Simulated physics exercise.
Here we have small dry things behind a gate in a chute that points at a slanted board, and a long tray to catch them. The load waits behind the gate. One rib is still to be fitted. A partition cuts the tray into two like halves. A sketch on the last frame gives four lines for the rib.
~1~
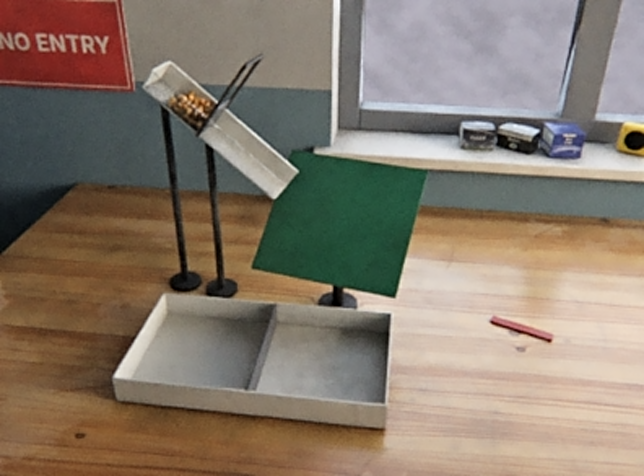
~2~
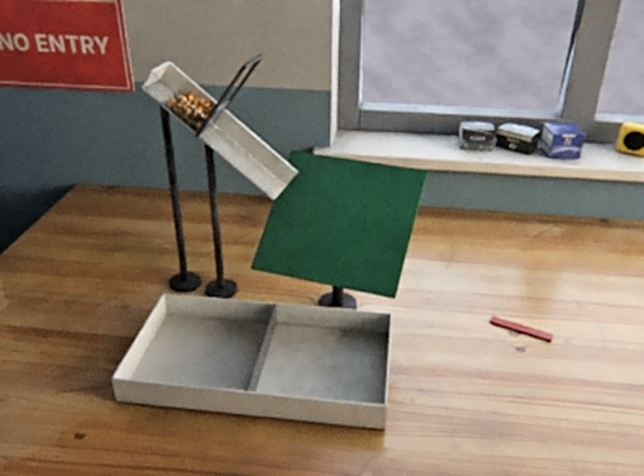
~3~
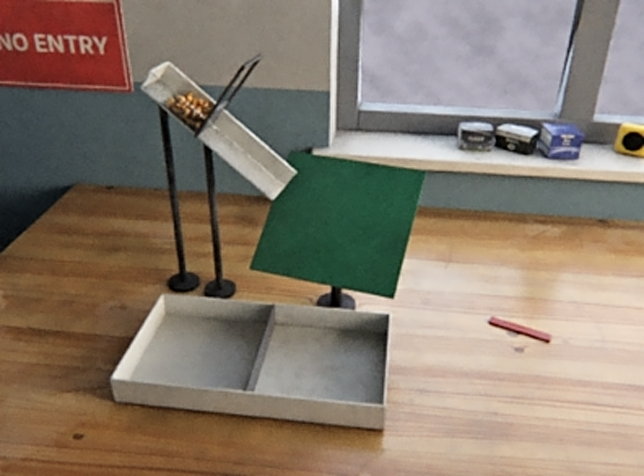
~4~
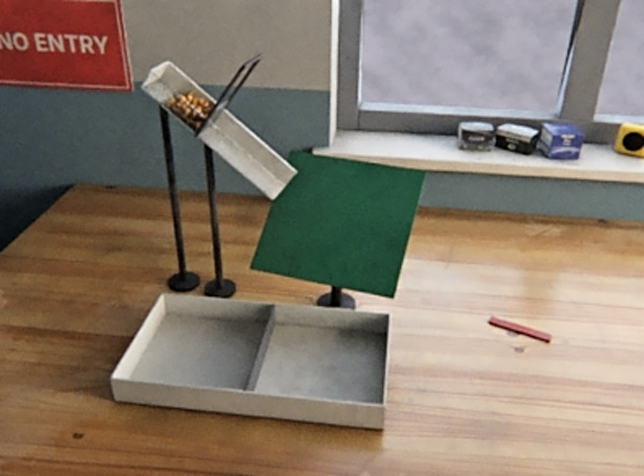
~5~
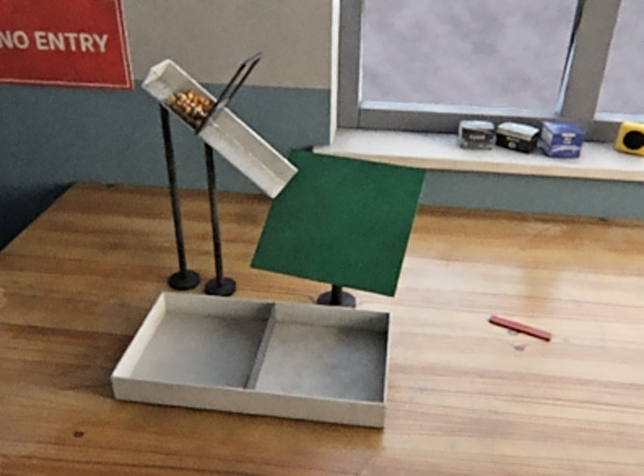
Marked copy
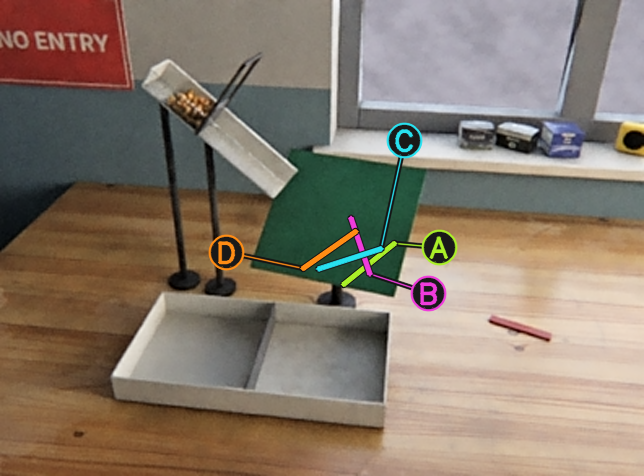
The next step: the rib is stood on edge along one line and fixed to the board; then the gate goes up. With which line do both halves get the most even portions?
Take D.
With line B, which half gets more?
The right half.
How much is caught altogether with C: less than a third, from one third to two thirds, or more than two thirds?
More than two thirds.
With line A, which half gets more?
More lands on the right.
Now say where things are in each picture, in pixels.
Load behind the gate (195, 110), round wooden beads; lip of the chute (281, 193), sloping fairly steeply, in the first frame.
Middle of the board (339, 219), tilted fairly steeply; middle of its low edge (320, 283); of its high edge (357, 160), in the second frame.
Front corners of the tray (111, 378) and (385, 406); front end of its middle wall (245, 392); gate still shut (219, 109), in the third frame.
Middle of the load (193, 111); lip (279, 193), in the fourth frame.
Middle of the load (194, 109); lip (280, 191), in the fifth frame.
On the marked copy, line A from (394, 243) to (343, 284); line B from (351, 218) to (369, 273); line C from (381, 248) to (318, 268); line D from (355, 231) to (303, 268).
If A is chosen, of what is caught, just a few in the left half, almost all in the right.
If B is chosen, of what is caught, just a few in the left half, almost all in the right.
If C is chosen, of what is caught, just a few in the left half, almost all in the right.
If D is chosen, of what is caught, roughly two thirds in the left half, roughly a third in the right.
